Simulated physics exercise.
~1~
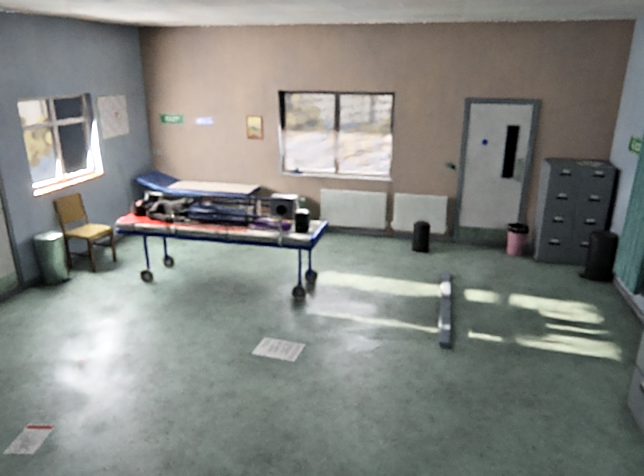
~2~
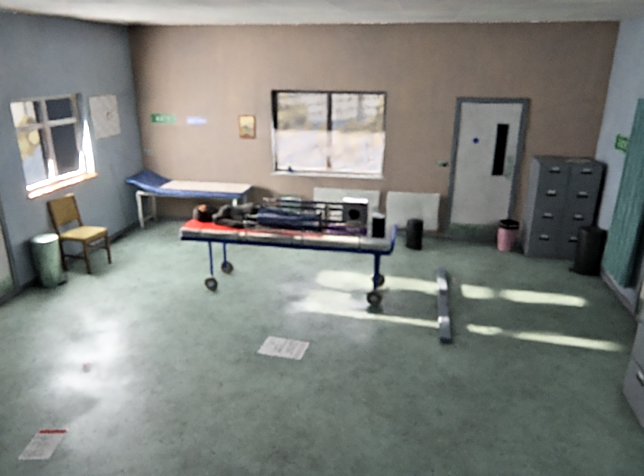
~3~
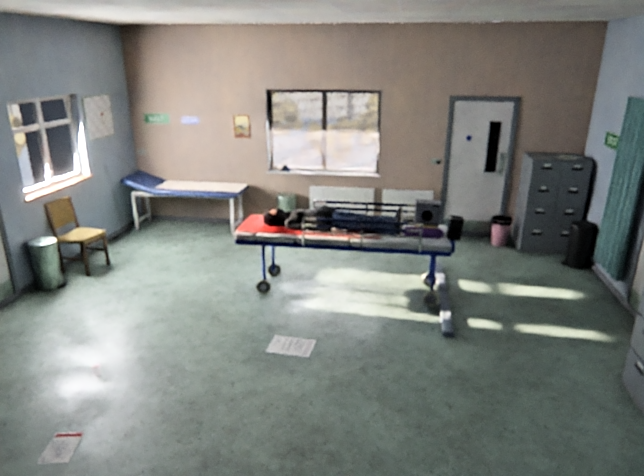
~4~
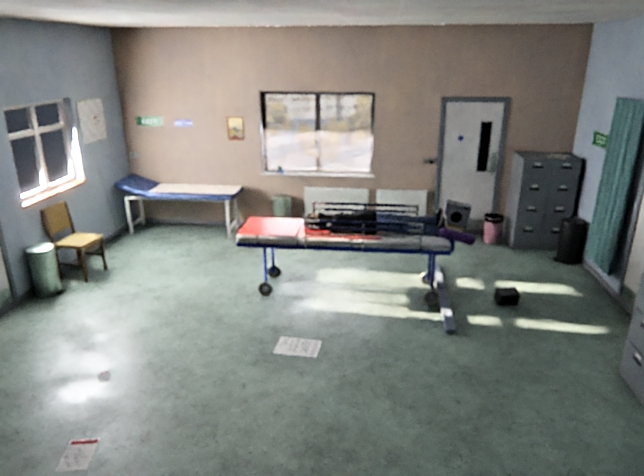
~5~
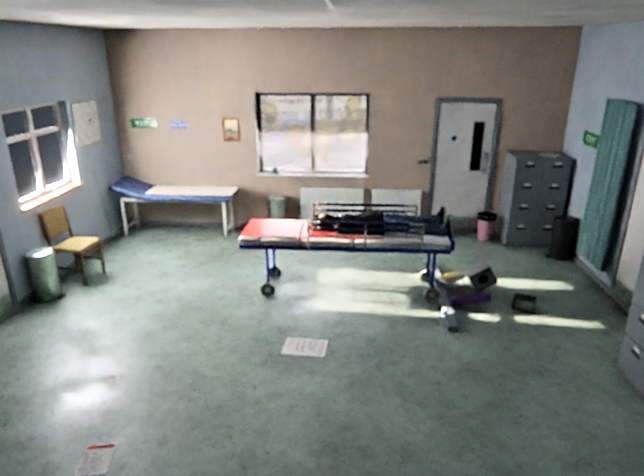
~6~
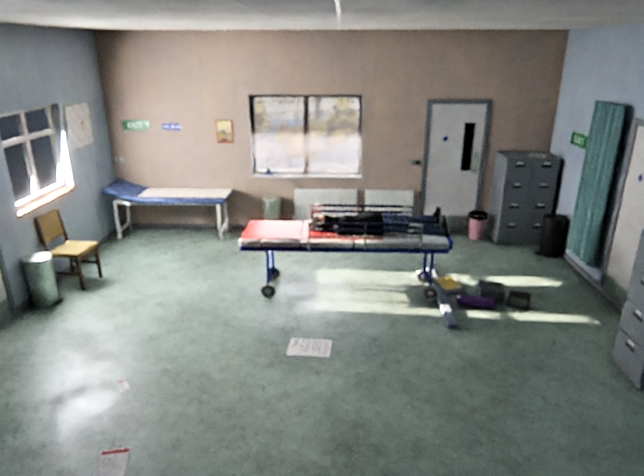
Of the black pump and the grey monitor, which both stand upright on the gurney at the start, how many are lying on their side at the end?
Two of them are, as both the black pump and the grey monitor end up lying on their side on the floor.
